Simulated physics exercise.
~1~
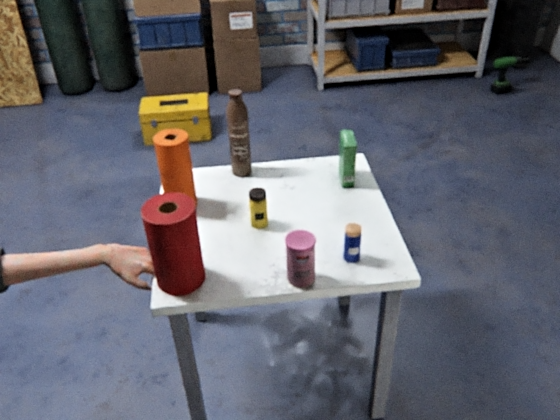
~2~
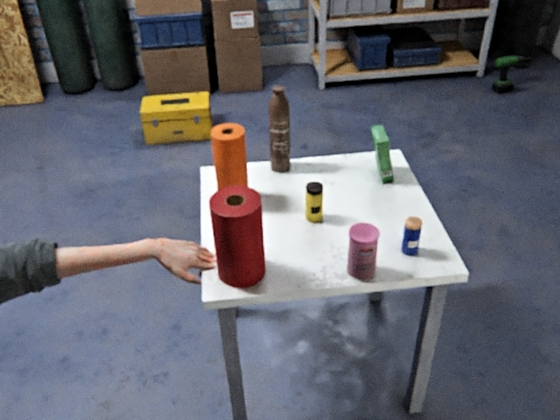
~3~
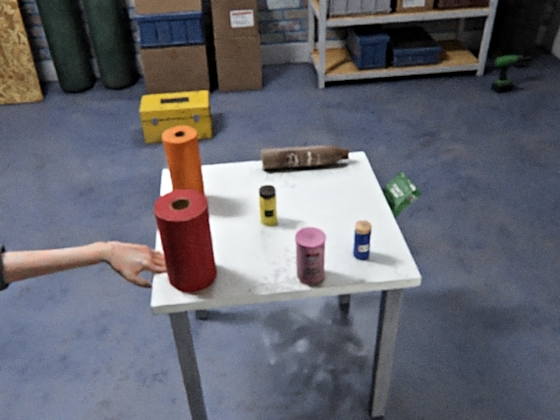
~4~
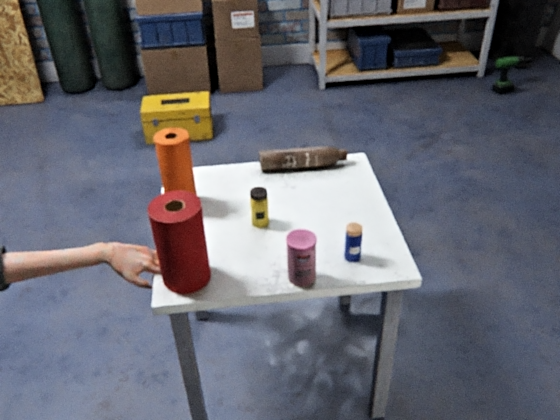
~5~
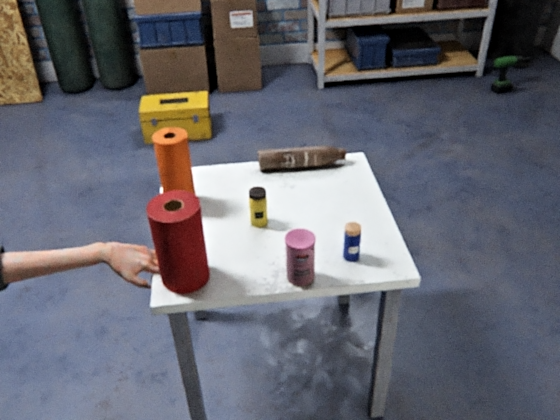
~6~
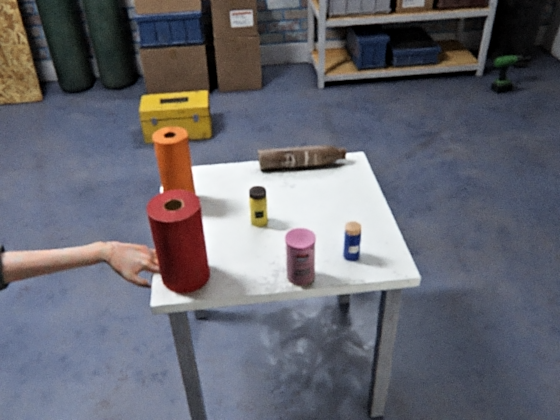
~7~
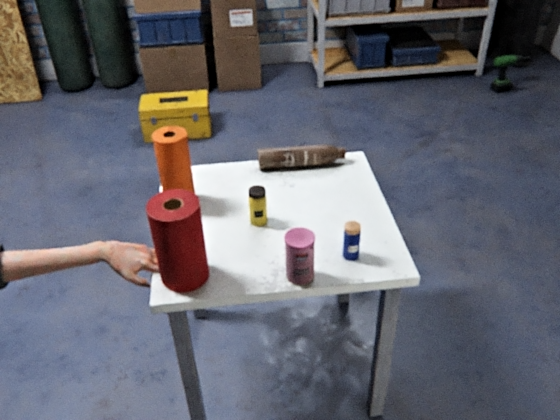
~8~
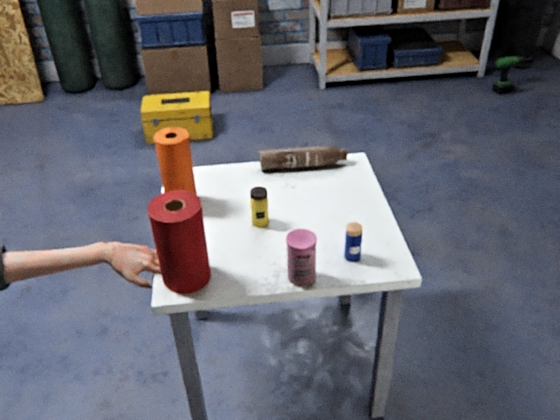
In a storeroom with a blue-grey floor, seen from slightly above, a white side table stands before boxes, a yellow toolbox and shelving. A hand at the left edge rests by a red roll, with an orange roll behind it, a yellow shaker mid-table, a pink tin and blue shaker near the front, and a brown bottle and green packet at the back. The table shifts right, and the bottle and packet tilt. It then moves back left as the bottle falls onto its side and the packet tumbles off the right edge. The bottle stays lying down, the packet is out of sight, and the other five items remain upright.
